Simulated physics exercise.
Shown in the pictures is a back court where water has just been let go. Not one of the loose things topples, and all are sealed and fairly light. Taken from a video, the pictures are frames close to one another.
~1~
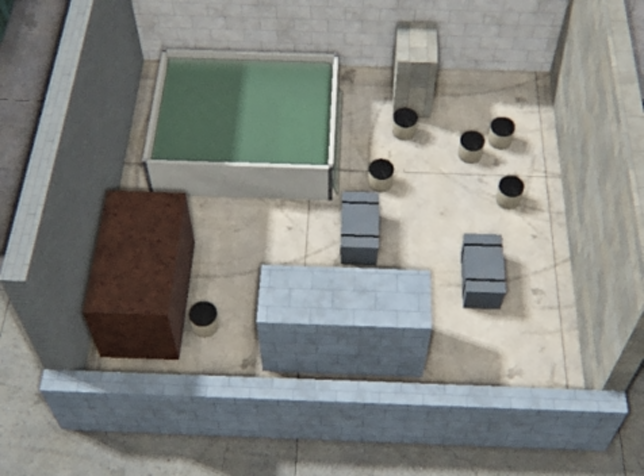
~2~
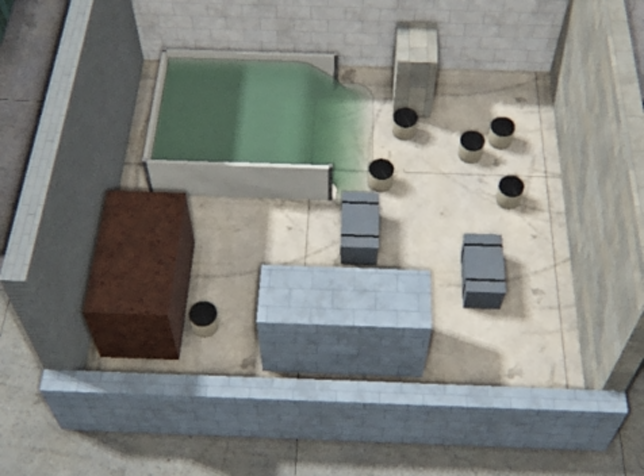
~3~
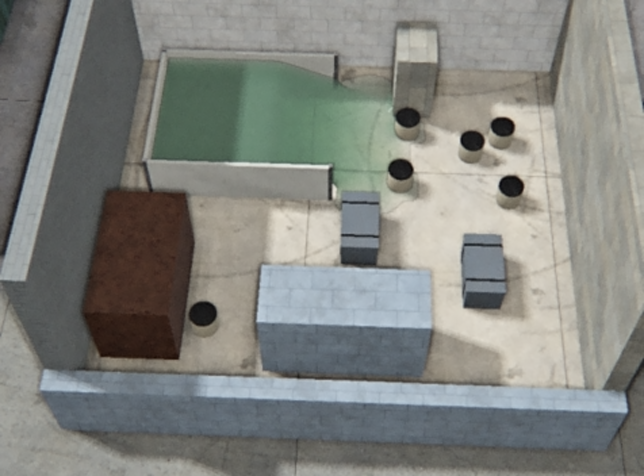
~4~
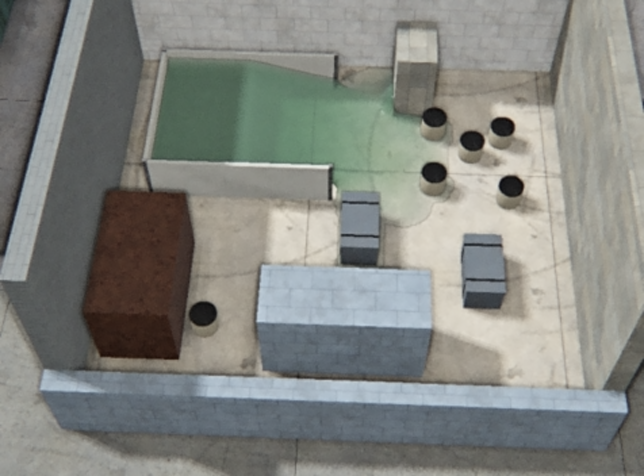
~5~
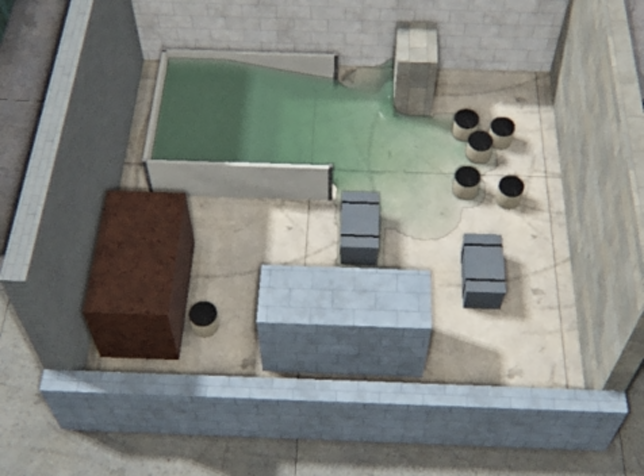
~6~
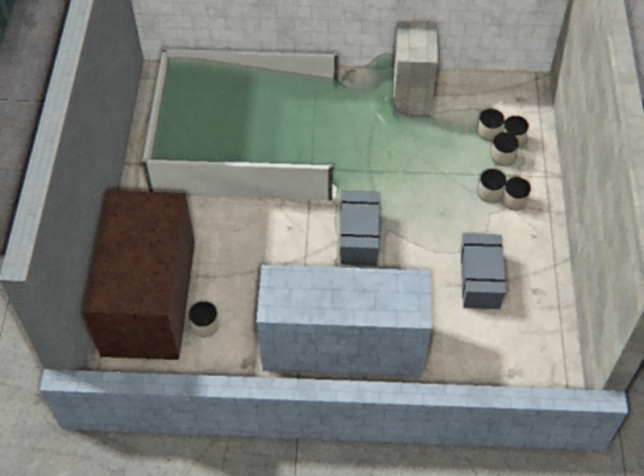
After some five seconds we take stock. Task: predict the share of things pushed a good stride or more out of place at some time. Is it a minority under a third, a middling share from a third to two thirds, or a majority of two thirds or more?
A majority of two thirds or more.
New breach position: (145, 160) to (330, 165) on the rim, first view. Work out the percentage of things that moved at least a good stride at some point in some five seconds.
I'd put it at about 60 percent.
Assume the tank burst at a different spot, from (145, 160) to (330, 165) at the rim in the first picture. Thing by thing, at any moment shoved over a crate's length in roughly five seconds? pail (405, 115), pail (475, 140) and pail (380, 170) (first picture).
First below the mark, then below the mark, then below the mark.
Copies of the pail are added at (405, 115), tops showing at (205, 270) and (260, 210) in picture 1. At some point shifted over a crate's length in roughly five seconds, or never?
Stays put, stays put.
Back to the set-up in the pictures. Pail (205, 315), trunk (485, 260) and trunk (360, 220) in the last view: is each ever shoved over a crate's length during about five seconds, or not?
Listed order gives below that mark, then past that mark, and lastly below that mark.
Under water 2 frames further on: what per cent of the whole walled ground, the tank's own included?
40 in a hundred, roughly.
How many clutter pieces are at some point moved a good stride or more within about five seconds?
That adds up to 6.
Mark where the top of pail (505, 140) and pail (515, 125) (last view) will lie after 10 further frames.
They end up at about pixels (558, 160) and (547, 73).
A moment on, 5 of 8 are well off their spots; 4 afloat.
Next, 5 of 8 are well off their spots; 5 afloat.
Later, 6 of 8 are well off their spots; 6 afloat.
In the end, 6 of 8 are well off their spots, and 6 have been at some point; 6 afloat.
